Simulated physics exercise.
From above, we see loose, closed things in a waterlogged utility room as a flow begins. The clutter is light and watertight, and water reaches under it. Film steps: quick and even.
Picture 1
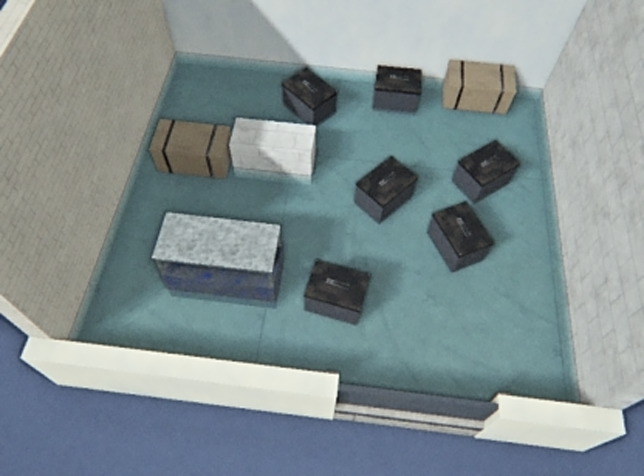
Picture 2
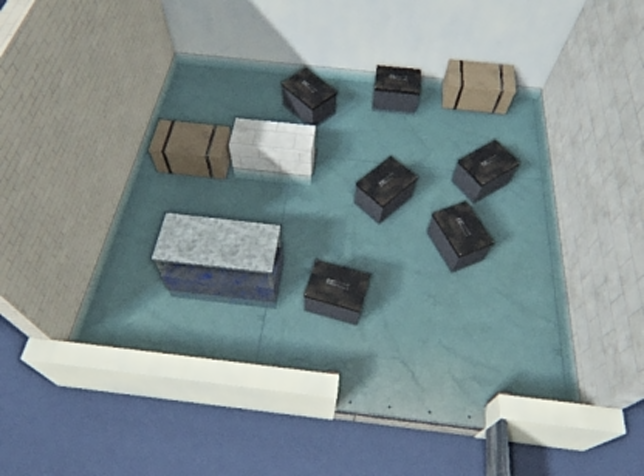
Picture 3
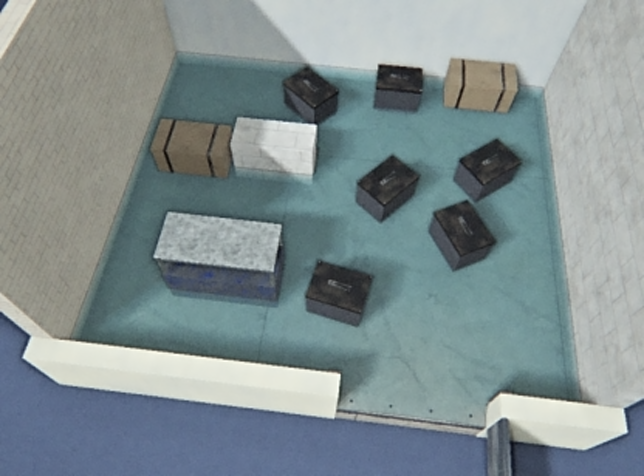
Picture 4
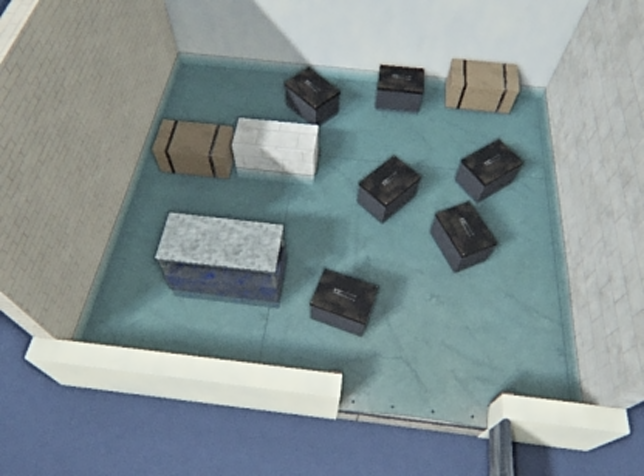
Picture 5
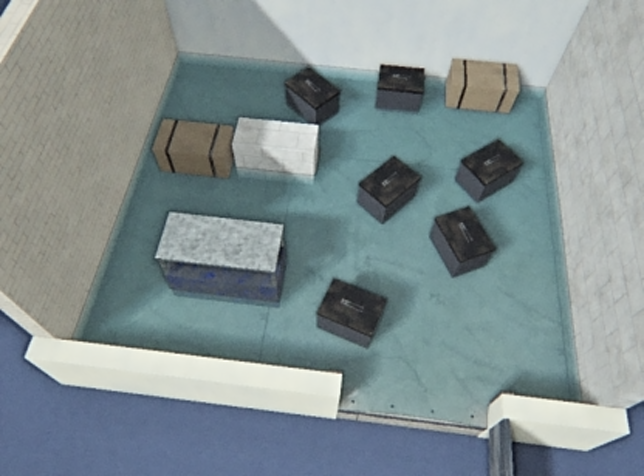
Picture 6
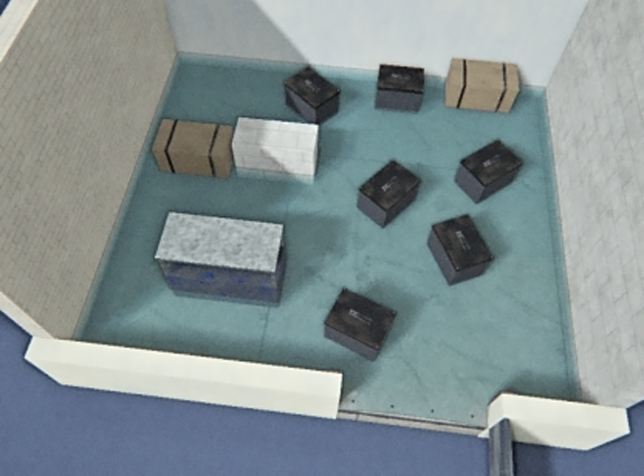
At the start, dark chests, tan boxes and pale blocks sit in a teal-floored, walled room seen from above, and the barrier across the front gap swings open. The chests stay nearly still at first, then the one nearest the gap turns and drifts slightly right and forward, while the others barely shift.
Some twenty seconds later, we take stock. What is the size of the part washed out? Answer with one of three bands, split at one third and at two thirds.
One third to two thirds.
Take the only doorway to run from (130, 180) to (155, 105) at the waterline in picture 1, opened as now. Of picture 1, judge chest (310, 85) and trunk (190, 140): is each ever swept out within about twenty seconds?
So the first is lost and the second is lost.
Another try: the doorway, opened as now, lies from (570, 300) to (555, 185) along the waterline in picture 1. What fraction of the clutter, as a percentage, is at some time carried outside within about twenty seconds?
80 in a hundred or thereabouts.
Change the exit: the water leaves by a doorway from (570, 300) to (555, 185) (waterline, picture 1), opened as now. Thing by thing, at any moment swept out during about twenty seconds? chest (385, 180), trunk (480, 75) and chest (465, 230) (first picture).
Outcome by item: Exited / exited / exited.
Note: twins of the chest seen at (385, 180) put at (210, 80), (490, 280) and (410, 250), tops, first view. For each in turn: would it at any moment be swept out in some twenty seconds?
Copy by copy, in the order given: Not carried off, swept away, swept away.
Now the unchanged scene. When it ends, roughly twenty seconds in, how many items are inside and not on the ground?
4.
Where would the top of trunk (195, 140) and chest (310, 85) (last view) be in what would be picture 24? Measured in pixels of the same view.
First near (200, 175), second near (356, 108).
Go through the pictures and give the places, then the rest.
In the first frame, a chest at (338, 284), afloat; a chest at (463, 228) floats; 0 of 8 have shifted.
In the second frame, a chest at (338, 285), afloat; a chest at (463, 227), afloat; 0 of 8 have shifted.
In the third frame, a chest at (339, 286) floats; a chest at (465, 226) floats; 0 of 8 have shifted.
In the fourth frame, a chest at (345, 295) floats, close to its start; a chest at (466, 228) floats; 1 of 8 have shifted.
In the fifth frame, a chest at (352, 306) floats, close to its start; a chest at (465, 233) floats, close to its start; 2 of 8 have shifted.
In the sixth frame, a chest at (360, 317), afloat, a stride from its start; a chest at (463, 241) floats, close to its start; 3 of 8 have shifted.
A moment on, 1 of 8 are out; 7 afloat.
Next, 2 of 8 are out; 6 afloat.
Later, 4 of 8 are out; 4 afloat.
In the end, 4 of 8 are out; 4 afloat.
